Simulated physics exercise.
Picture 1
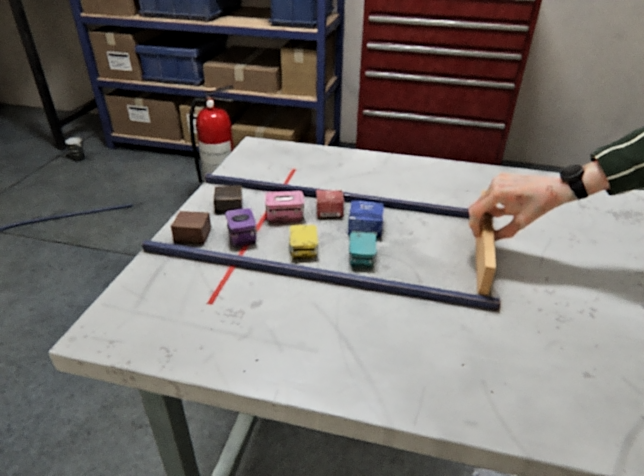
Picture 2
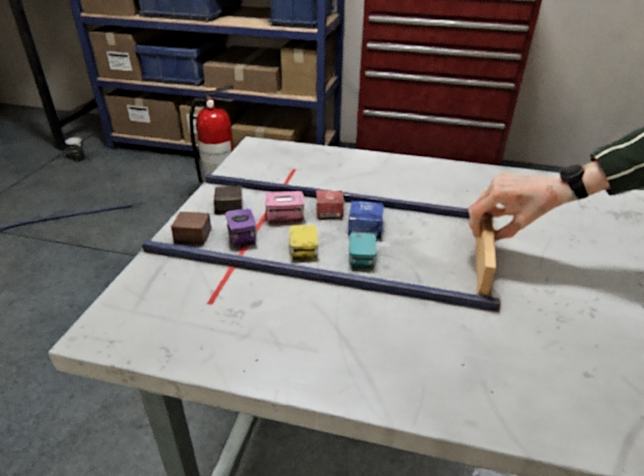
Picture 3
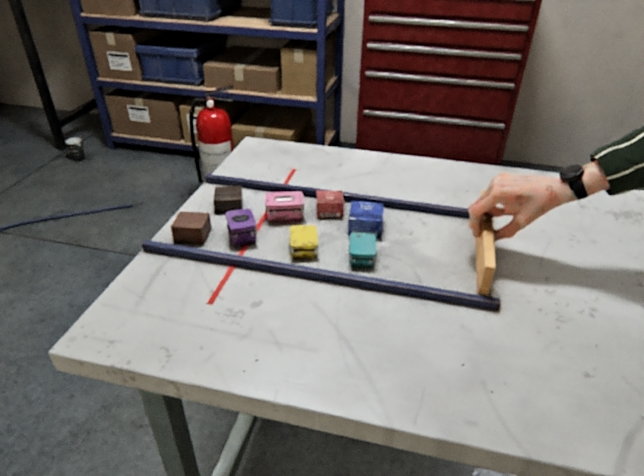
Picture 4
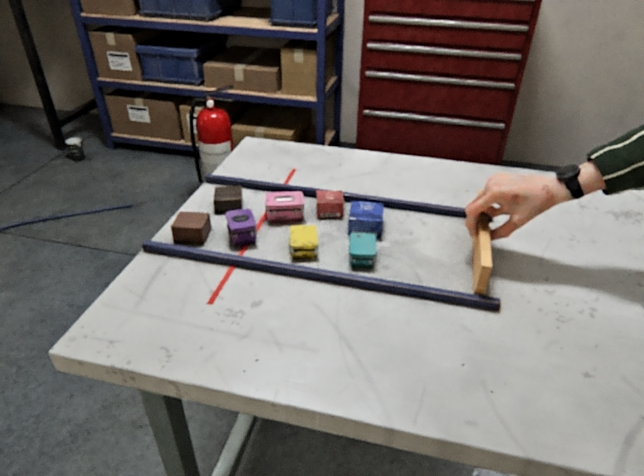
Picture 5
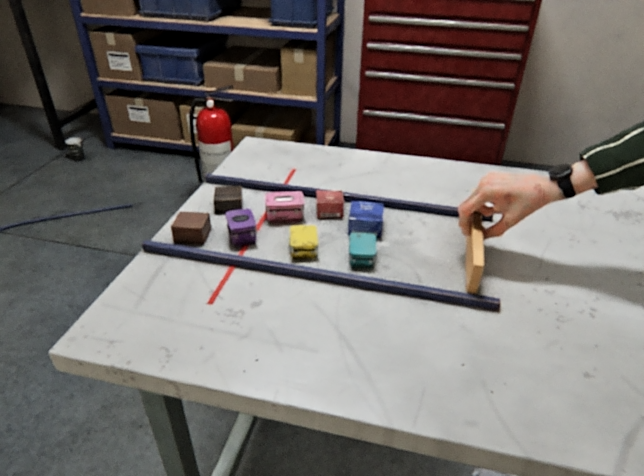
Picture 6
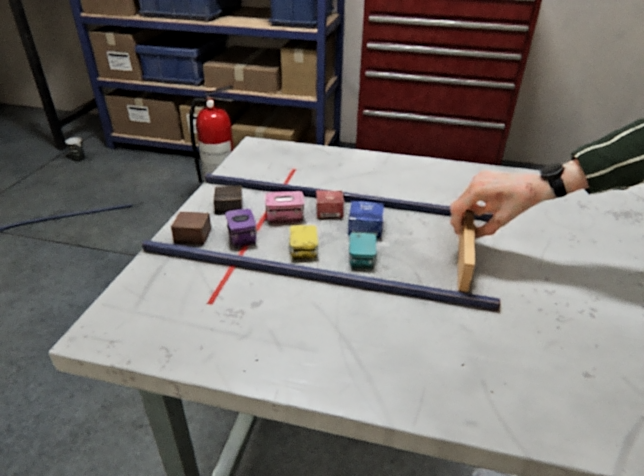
A hand with a dark watch and green sleeve, at the right of a pale workbench seen from above at an angle, holds a wooden board upright and slides it slightly left between two dark rails. Brown, black, purple, pink, yellow, red, blue and turquoise blocks and cases sit still around a red tape line, left of the board. Behind, shelves, an extinguisher and red drawers stay still, as does the camera.
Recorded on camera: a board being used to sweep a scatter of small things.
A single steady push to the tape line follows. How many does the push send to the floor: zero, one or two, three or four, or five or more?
Most likely the drop count will come to nothing.
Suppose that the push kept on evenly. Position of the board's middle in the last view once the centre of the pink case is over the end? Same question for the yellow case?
The pink case puts it at (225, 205), the yellow case at (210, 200).
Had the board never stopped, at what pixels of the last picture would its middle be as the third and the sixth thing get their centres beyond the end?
Pixels, in order: Around (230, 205), around (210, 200).
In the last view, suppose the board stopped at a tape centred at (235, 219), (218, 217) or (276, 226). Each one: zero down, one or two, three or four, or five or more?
So, one after another, I'd give 1 or 2; three or four; none at all.
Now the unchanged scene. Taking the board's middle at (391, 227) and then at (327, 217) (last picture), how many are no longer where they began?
Answer - first 0, then 5.
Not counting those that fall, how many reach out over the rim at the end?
I count 2 overhanging.
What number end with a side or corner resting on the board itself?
2 touch it.
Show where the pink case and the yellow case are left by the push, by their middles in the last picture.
The pink case finishes at (220, 197); the yellow case finishes at (215, 229).
Soon after, none off yet; brown block at rest near (192, 228); black block at rest near (228, 199); purple case at rest near (242, 228).
In the end, the number that fall off is zero.
